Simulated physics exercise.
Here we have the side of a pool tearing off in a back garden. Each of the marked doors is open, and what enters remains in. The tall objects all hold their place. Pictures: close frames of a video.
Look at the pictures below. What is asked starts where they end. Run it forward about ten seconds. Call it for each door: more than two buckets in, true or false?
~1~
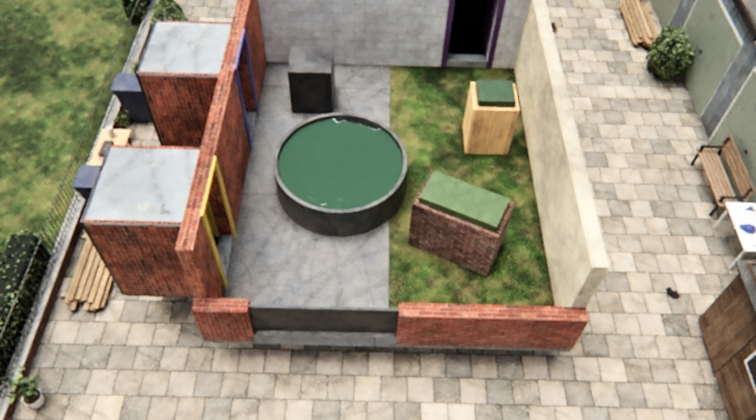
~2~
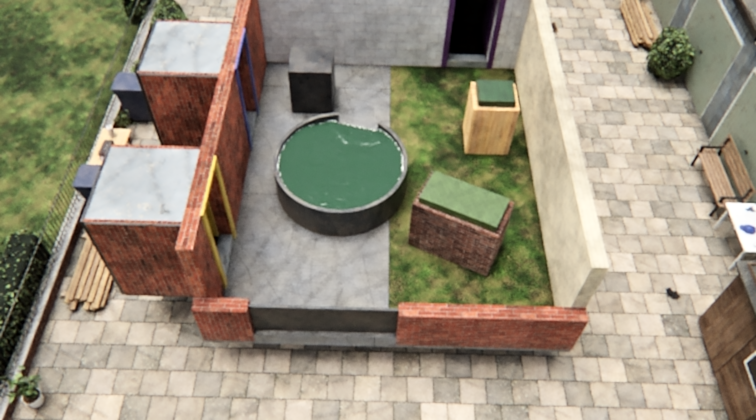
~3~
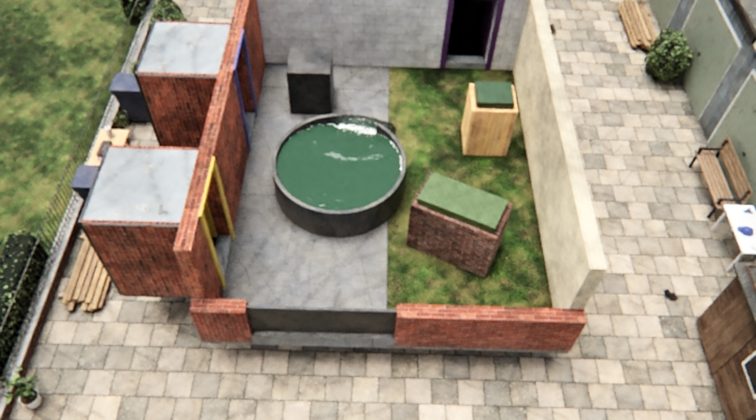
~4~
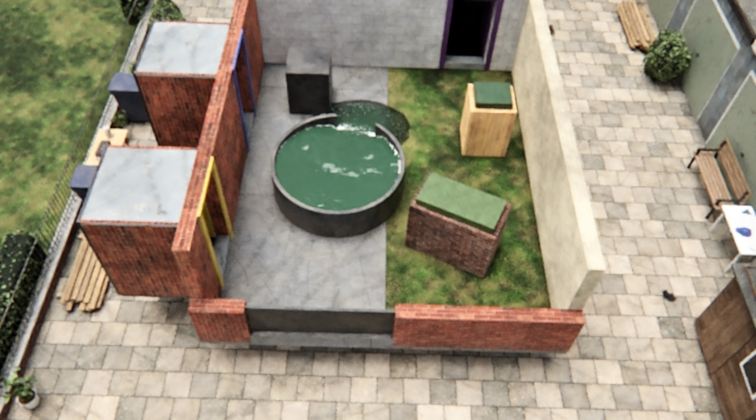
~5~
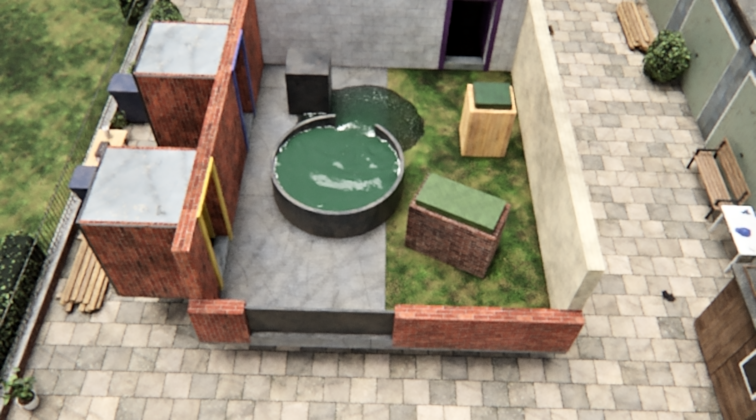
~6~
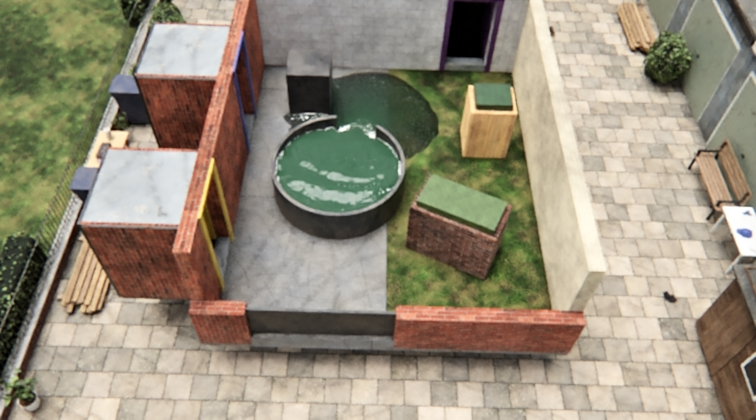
Blue door false, yellow door false, purple door false.
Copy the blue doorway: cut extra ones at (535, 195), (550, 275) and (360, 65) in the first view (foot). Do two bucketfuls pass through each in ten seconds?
Below; below; above.
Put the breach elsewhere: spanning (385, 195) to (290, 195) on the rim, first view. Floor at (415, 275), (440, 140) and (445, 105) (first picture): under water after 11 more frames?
Submerged, bone-dry, bone-dry.
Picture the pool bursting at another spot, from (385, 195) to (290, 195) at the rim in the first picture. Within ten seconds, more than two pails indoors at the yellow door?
Well, the yellow door simply overshoots.
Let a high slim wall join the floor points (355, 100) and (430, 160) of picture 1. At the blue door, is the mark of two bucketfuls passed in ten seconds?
Blue: Over the threshold.
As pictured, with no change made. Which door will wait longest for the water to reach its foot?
Going by the pictures, I'd say the door marked yellow.
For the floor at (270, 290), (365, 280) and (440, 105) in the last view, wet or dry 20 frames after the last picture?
Point by point: Not yet wet, not yet wet, inundated.
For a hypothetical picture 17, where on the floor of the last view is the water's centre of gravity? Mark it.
Point: (354, 153).
A moment on, water covers 20 % of the floor; the blue door wet at the sill, nothing in, the yellow door not reached, the purple door not reached.
Next, water covers 35 % of the floor; the blue door wet at the sill, nothing in, the yellow door not reached, the purple door wet at the sill, nothing in.
Then, water covers 45 % of the floor; the blue door wet at the sill, nothing in, the yellow door not reached, the purple door wet at the sill, nothing in.
Later, water covers 70 % of the floor; the blue door wet at the sill, nothing in, the yellow door wet at the sill, nothing in, the purple door wet at the sill, nothing in.
In the end, water covers 95 % of the floor; the blue door wet at the sill, nothing in, the yellow door wet at the sill, nothing in, the purple door wet at the sill, nothing in.
